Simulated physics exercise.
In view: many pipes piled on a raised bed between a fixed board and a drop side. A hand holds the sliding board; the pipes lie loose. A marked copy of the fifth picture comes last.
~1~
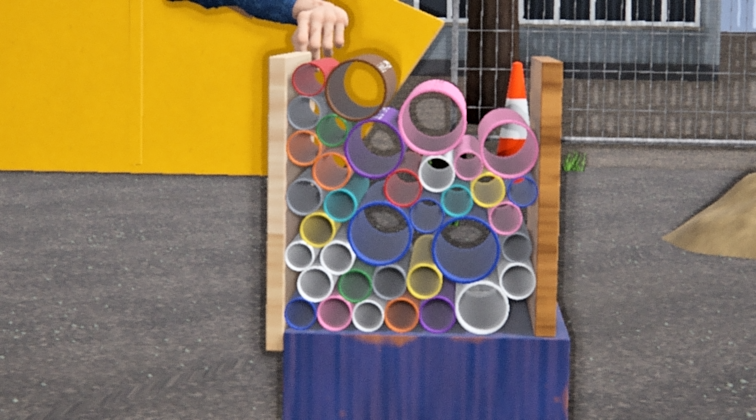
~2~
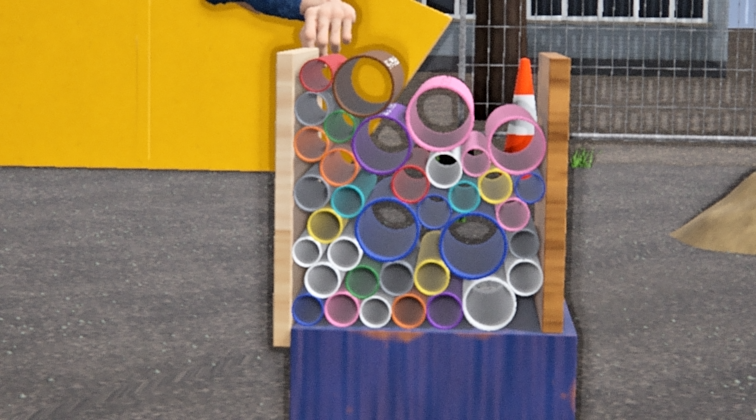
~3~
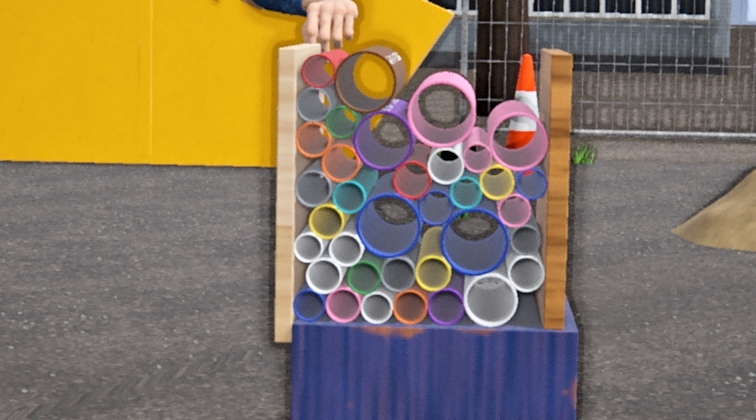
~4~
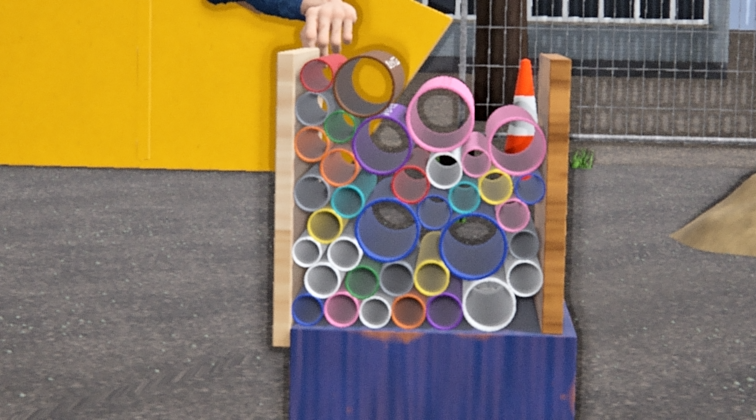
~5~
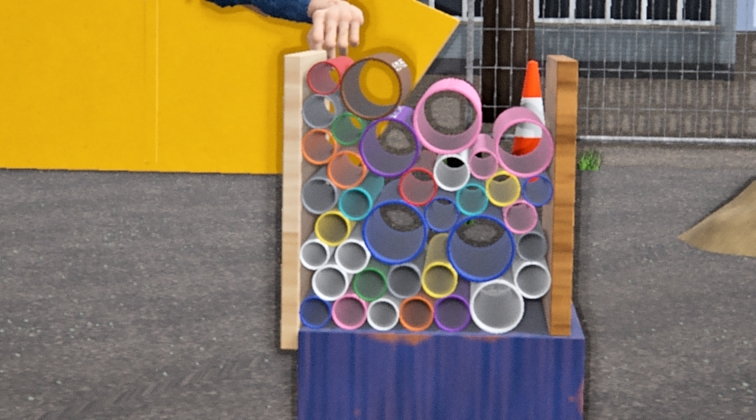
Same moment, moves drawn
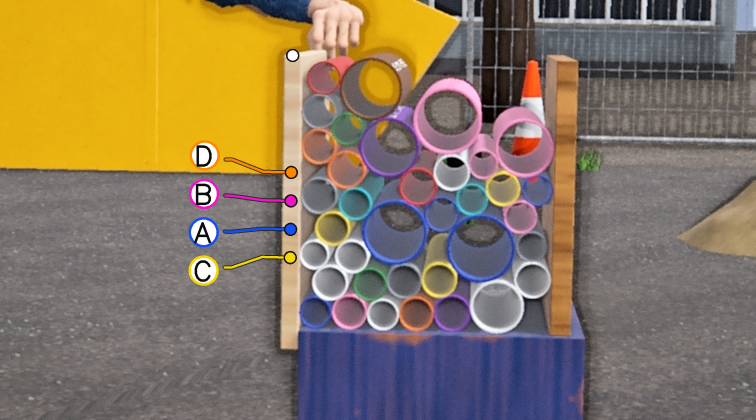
A hand rested on top of the pale side board of a blue-based rack stacked with colourful pipes, and the whole scene shifted slightly while the pipes stayed in the same arrangement.
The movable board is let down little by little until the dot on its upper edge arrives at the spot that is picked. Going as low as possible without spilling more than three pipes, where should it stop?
The answer is mark D.
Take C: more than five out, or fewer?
It loses more than five.
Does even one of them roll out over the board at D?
Yes.
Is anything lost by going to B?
At B: Yes.
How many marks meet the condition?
One of them.
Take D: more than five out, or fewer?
It loses fewer than five.
On the copy, A at (291, 229); B at (291, 201); C at (290, 258); D at (291, 173); the white dot at (293, 55).
On D. First, top of the board (301, 110).
Then, top of the board (301, 171).
Finally, top of the board (301, 172), two out over the board.
By contrast, A more than three out over the board; B more than three out over the board; C more than three out over the board.
